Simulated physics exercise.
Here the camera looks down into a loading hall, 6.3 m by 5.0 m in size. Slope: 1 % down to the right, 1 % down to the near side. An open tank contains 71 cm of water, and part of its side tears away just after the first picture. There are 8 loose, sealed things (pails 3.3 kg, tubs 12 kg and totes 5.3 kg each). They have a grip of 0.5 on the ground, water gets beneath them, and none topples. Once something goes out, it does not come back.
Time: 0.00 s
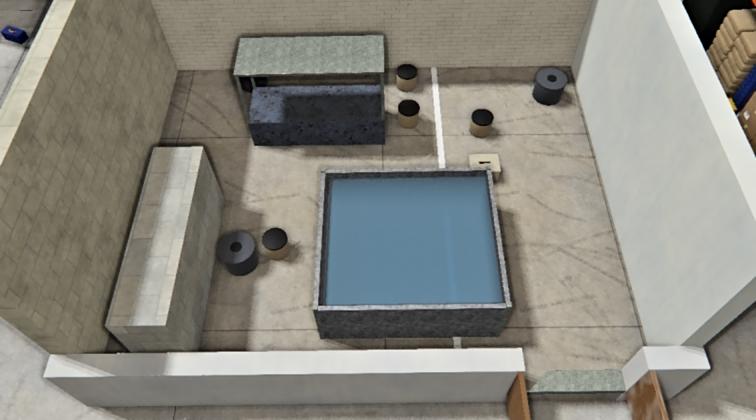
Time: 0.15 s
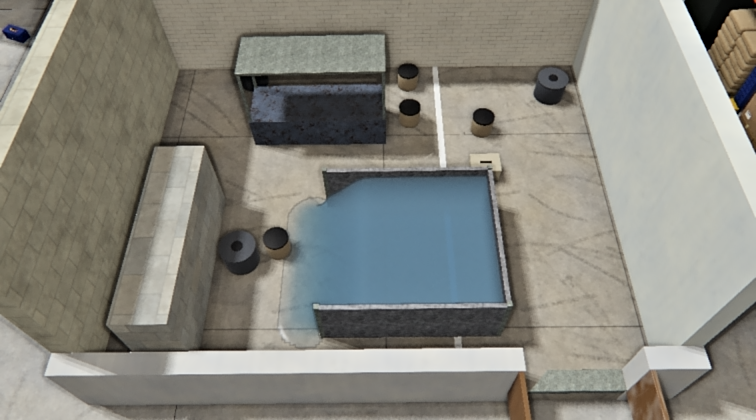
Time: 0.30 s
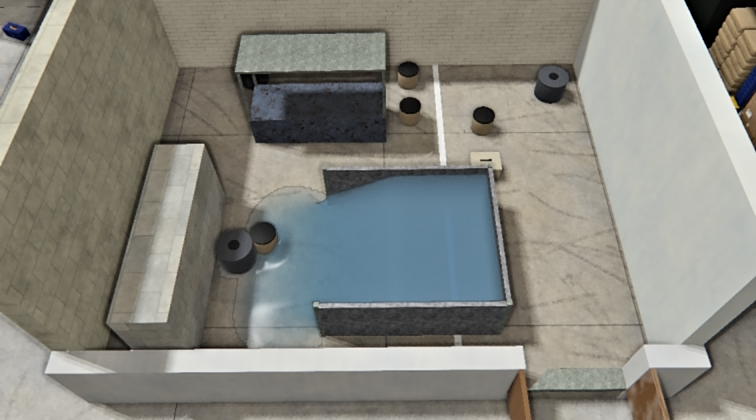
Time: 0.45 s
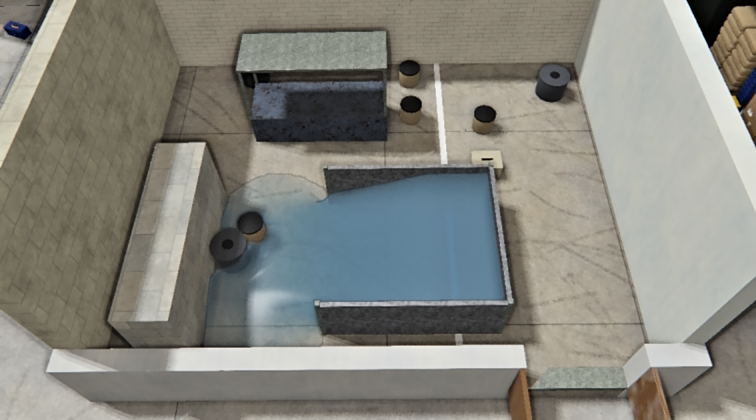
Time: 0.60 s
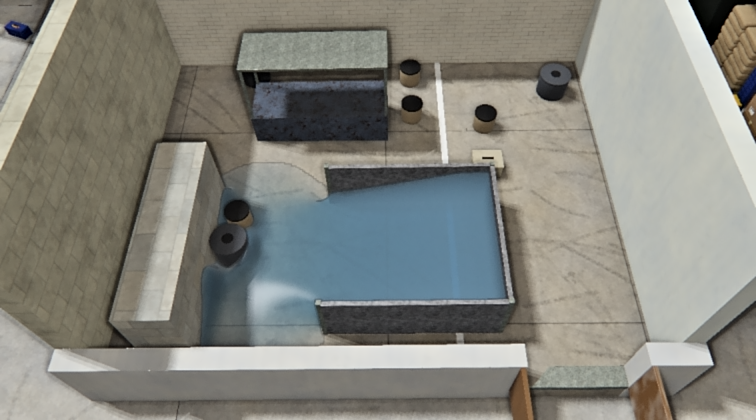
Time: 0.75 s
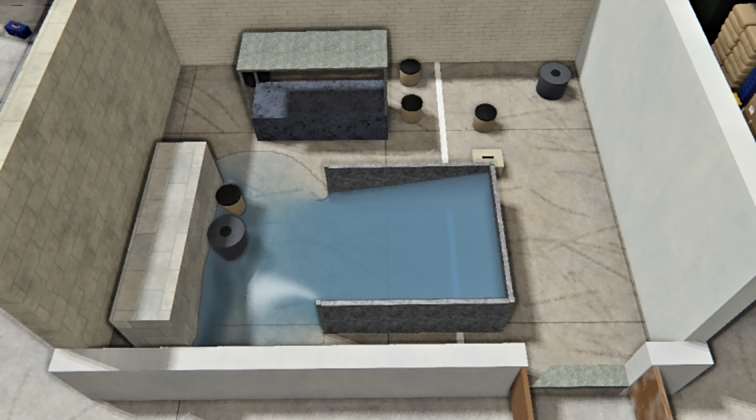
Water pouring from the torn left side of an open tank, spreading across the hall floor and shifting two nearby round containers.
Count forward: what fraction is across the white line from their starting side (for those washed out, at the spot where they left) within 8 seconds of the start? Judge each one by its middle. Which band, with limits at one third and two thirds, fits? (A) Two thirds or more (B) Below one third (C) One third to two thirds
Answer: C.
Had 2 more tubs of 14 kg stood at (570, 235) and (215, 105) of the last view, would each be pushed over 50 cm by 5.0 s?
First smaller, then greater.
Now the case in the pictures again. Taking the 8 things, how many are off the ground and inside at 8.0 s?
Count: 7.
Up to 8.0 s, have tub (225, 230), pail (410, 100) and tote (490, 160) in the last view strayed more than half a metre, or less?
In sequence: Exceeds it / falls below it / exceeds it.
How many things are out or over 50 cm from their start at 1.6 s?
By my tally, 1.
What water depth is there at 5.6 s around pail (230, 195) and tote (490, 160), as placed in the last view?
Depths: Near 6 cm, then near 12 cm.
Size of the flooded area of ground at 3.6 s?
Close to 23 m2, I'd say.
After 1.6 s 0 of 8 are over the mark; 2 afloat.
After 3.6 s 0 of 8 are over the mark; 1 afloat.
After 5.6 s 3 of 8 are over the mark; 6 afloat.
After 8.0 s 4 of 8 are over the mark; 7 afloat.
